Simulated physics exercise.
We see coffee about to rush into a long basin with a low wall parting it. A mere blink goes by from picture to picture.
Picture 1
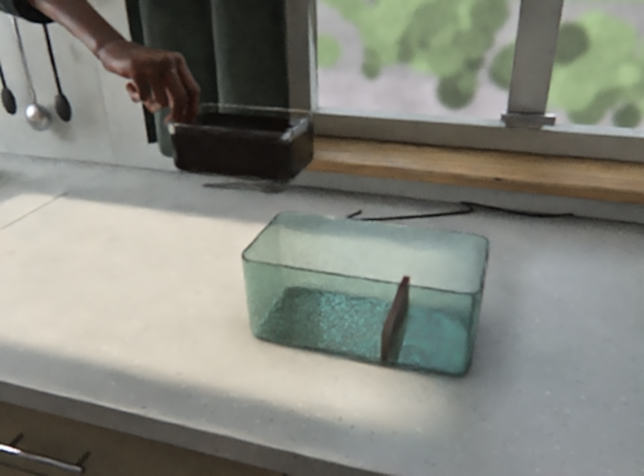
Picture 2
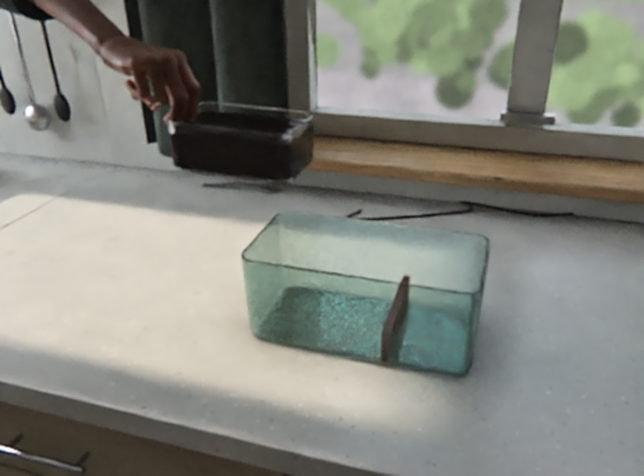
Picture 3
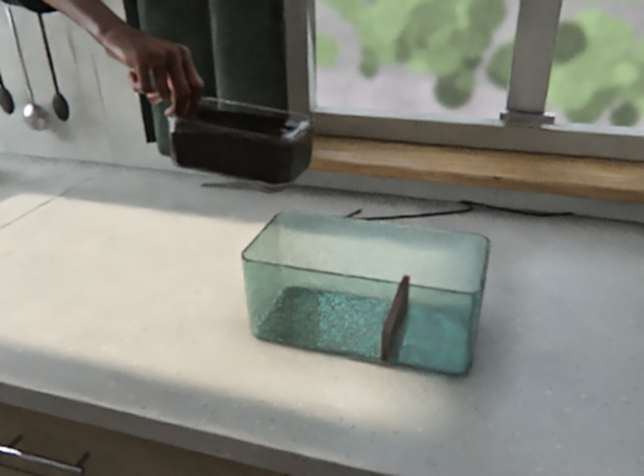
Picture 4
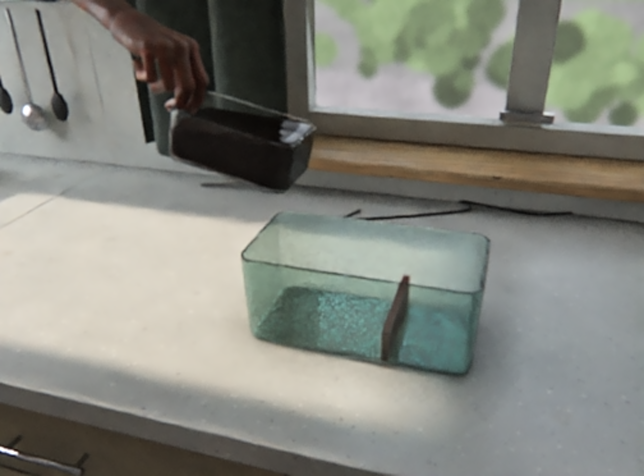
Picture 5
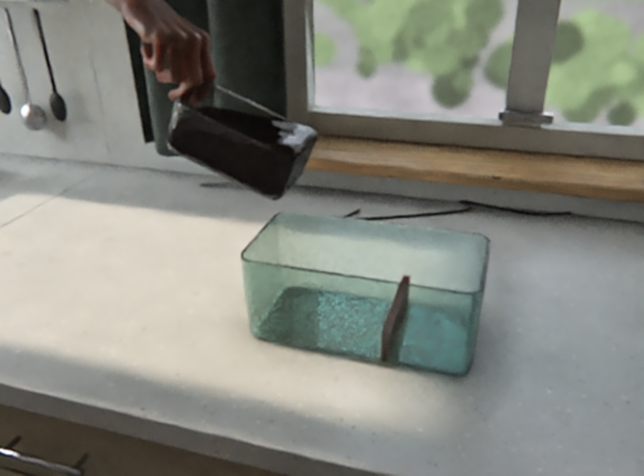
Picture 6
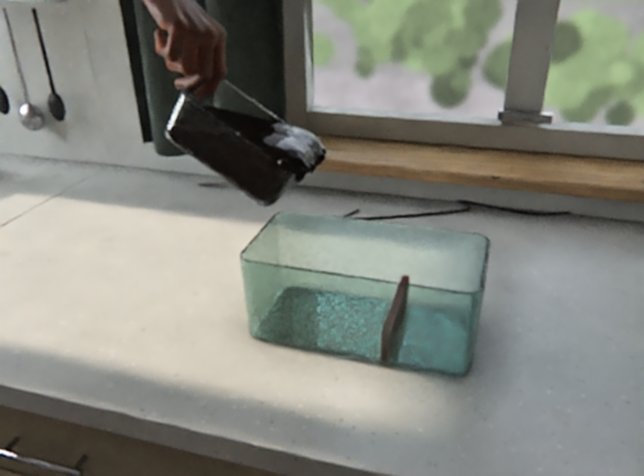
On a pale countertop beside a window, a hand holds a clear container of dark coffee, nearly level, above and to the left of a long greenish glass basin with a low brown divider. The hand tilts the container steadily down to the right, and coffee begins slipping over its right rim.
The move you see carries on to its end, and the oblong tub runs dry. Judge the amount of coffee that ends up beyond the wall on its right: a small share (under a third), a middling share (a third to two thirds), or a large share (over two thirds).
A small share.
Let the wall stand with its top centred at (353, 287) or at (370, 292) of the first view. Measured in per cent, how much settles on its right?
About 45 per cent, then about 10 per cent.
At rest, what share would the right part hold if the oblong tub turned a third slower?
Something like 5 percent.
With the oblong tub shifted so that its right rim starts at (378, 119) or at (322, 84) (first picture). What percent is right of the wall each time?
You'd get around 60 per cent and then around 15 per cent.
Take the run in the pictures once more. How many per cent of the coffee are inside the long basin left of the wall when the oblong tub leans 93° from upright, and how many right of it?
On the left near 55 in a hundred, on the right near 0 in a hundred.
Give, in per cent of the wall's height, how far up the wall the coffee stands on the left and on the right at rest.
The left reads 60 in a hundred and the right 10 in a hundred.
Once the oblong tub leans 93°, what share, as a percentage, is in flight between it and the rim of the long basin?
Estimated: 30 per cent or thereabouts.
A moment on, the tilt is 93° and 11 per cent is still to pour, 56 is left of the wall and 0 right of it.
Next, the tilt is 109° and 2 per cent is still to pour, 83 is left of the wall and 5 right of it.
Then the tilt is 109° and 0 per cent is still to pour, 86 is left of the wall and 9 right of it.
Later the tilt is 109° and 0 per cent is still to pour, 86 is left of the wall and 9 right of it.
Finally, 85 per cent lies left of the wall, 9 right of it and 5 outside.
